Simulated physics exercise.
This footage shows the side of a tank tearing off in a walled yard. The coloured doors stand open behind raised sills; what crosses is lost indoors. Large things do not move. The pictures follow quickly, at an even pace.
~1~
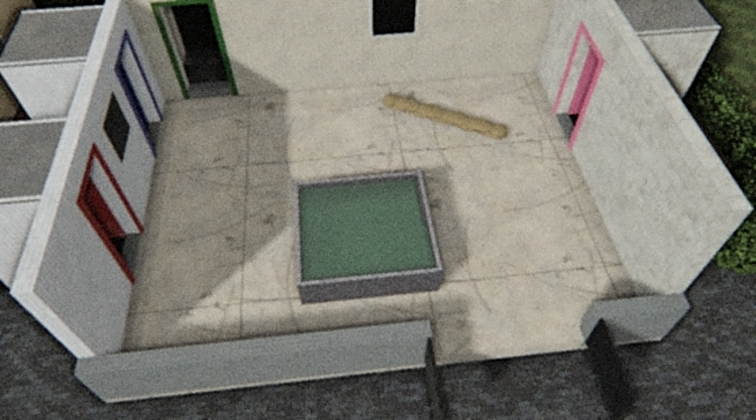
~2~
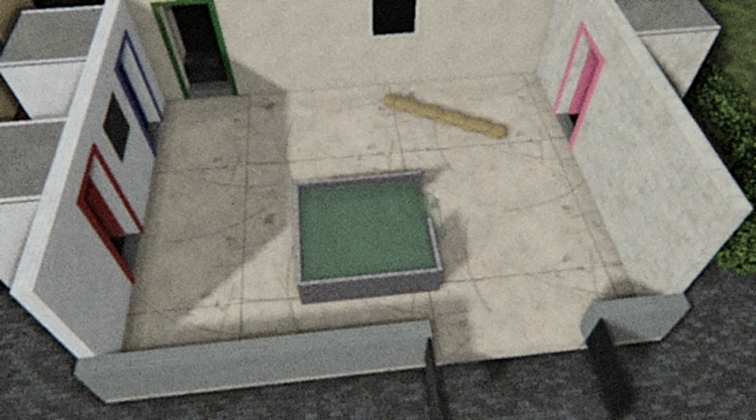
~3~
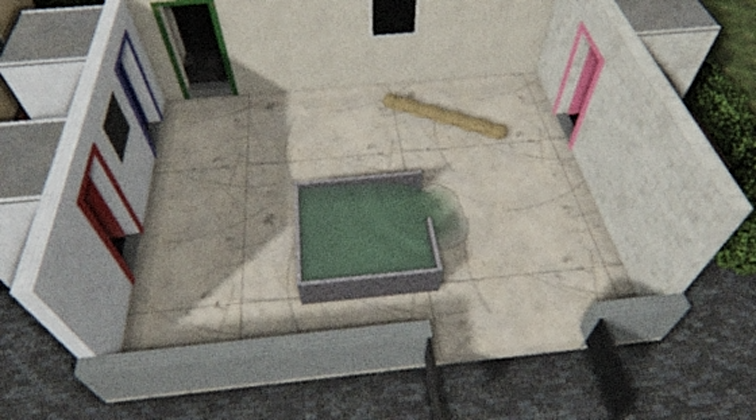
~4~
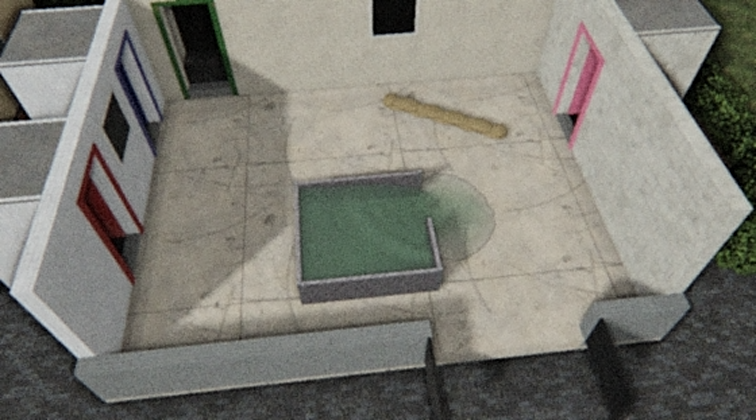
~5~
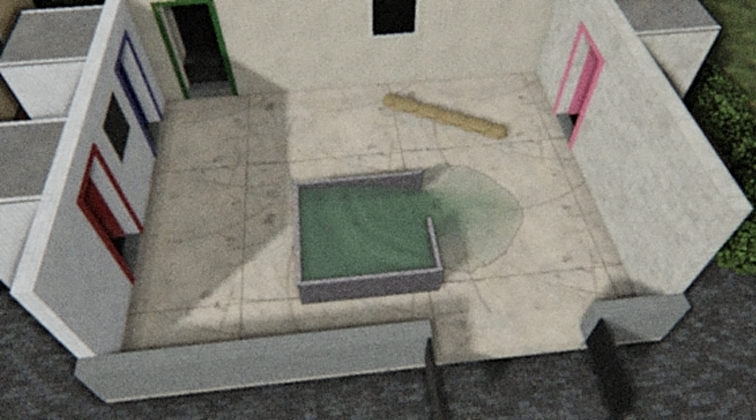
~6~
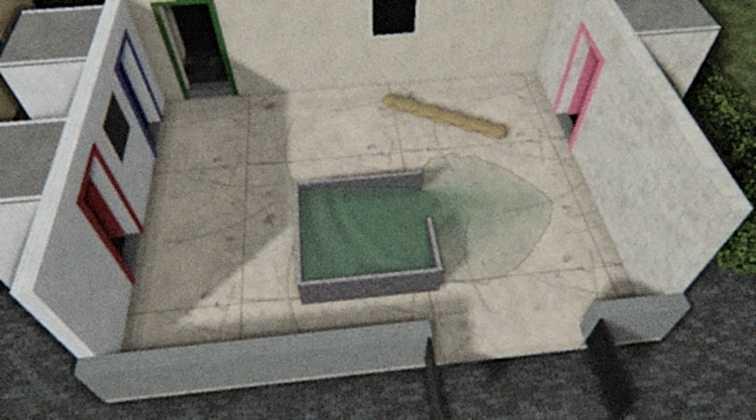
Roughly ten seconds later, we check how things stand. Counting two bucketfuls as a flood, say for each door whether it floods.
As I see it, I expect the pink door to go over the limit; I expect the blue door to stay within two buckets; I expect the green door to stay within two buckets; I expect the red door to stay within two buckets.
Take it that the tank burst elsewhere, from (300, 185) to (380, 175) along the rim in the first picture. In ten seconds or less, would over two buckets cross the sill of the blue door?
The blue door exceeds the limit.
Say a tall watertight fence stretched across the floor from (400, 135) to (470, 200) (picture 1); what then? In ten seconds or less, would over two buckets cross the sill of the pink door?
Put simply, the pink door misses the mark.
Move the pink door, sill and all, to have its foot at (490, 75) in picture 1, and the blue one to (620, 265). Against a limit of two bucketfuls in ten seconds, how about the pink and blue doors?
Note - pink ends up above it; blue ends up above it.
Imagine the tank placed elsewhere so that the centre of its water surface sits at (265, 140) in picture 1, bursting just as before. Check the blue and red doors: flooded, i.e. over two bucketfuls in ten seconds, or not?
Result: Blue stays inside the limit; red stays inside the limit.
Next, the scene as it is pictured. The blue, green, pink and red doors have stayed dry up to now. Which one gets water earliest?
I'd go with the door marked pink.
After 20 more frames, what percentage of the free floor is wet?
I'd say close to 30 per cent.
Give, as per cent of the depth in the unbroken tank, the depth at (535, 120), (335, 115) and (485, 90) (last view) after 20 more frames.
Estimated readings in sequence: 12, 0, 2 percent.
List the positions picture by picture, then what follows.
The first picture shows the water tank at (364, 227) is whole and still.
In the second picture, the front is at a hidden place, out from the gap at (421, 210).
In the third picture, the front is at (464, 231), out from the gap at (421, 211).
In the fourth picture, water pours out at (421, 212) and has run to (490, 226).
In the fifth picture, the front is at (517, 215), out from the gap at (421, 211).
In the sixth picture, the front is at (540, 197), out from the gap at (421, 211).
A moment on, water covers 20 % of the floor; the pink door not reached, the blue door not reached, the green door not reached, the red door not reached.
Next, water covers 25 % of the floor; the pink door under two buckets in, the blue door not reached, the green door not reached, the red door not reached.
Then, water covers 30 % of the floor; the pink door far over two buckets in, the blue door not reached, the green door not reached, the red door not reached.
Later, water covers 45 % of the floor; the pink door far over two buckets in, the blue door not reached, the green door not reached, the red door not reached.
In the end, water covers 70 % of the floor; the pink door far over two buckets in, the blue door not reached, the green door wet at the sill, nothing in, the red door not reached.
